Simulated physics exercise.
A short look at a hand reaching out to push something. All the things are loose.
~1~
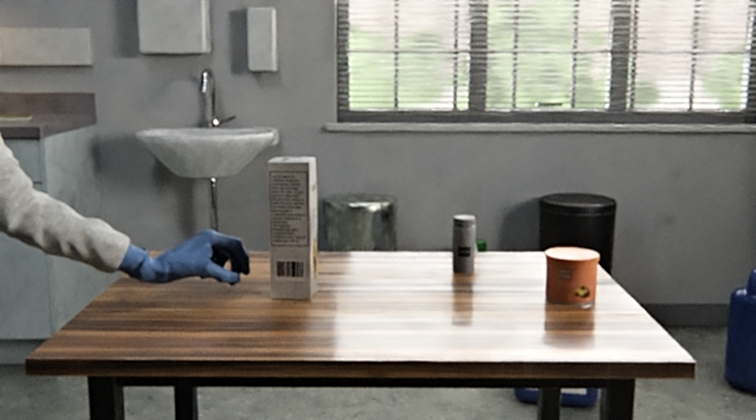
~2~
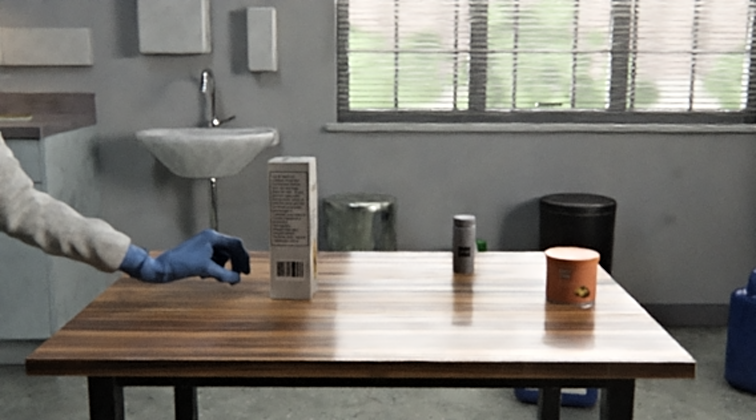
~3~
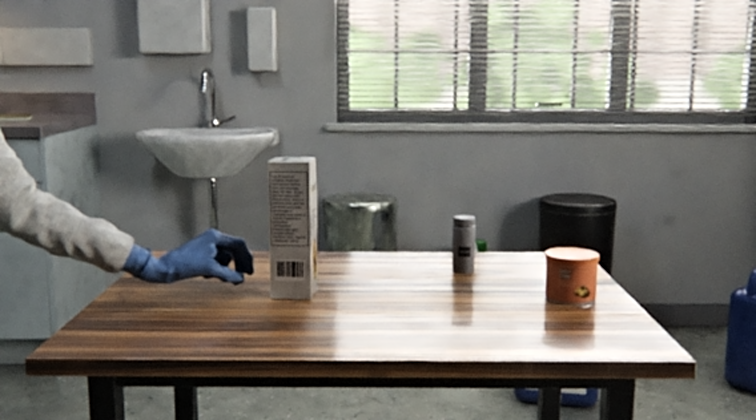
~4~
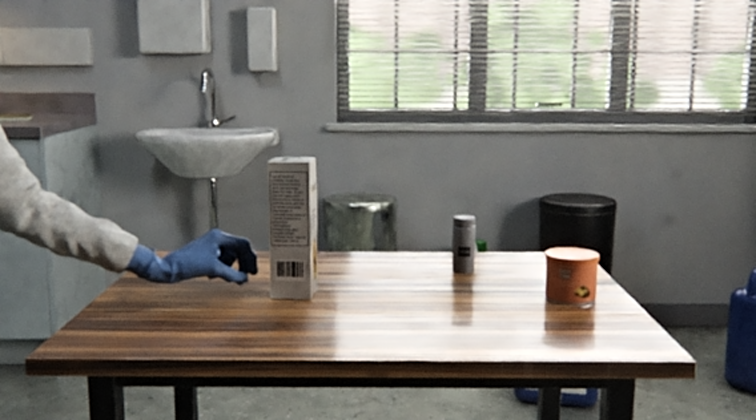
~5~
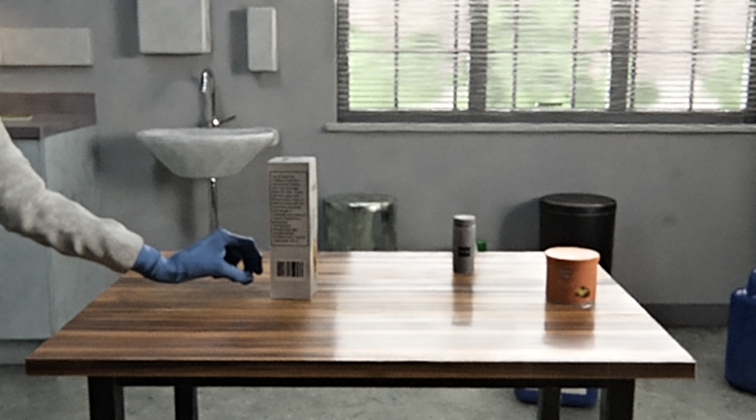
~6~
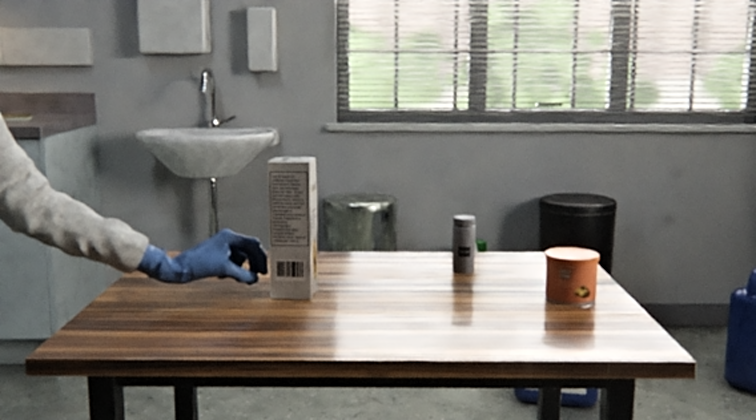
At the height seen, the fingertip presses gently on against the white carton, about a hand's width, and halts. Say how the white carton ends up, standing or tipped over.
The white carton stays upright.
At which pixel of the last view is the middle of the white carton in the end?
Around (363, 228).
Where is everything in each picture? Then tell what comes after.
In the first frame, white carton (293, 227).
In the second frame, white carton (293, 227).
In the third frame, white carton (293, 227).
In the fourth frame, white carton (293, 227).
In the fifth frame, white carton (293, 227).
In the sixth frame, white carton (293, 227).
Then, 0.60 s later than the last frame, white carton moved about its own width near (323, 228).
Then, 1.20 s later than the last frame, white carton moved well along near (362, 228).
When it is over, moved from the start, white carton. End places, in pixels of the last picture, white carton near (363, 228).
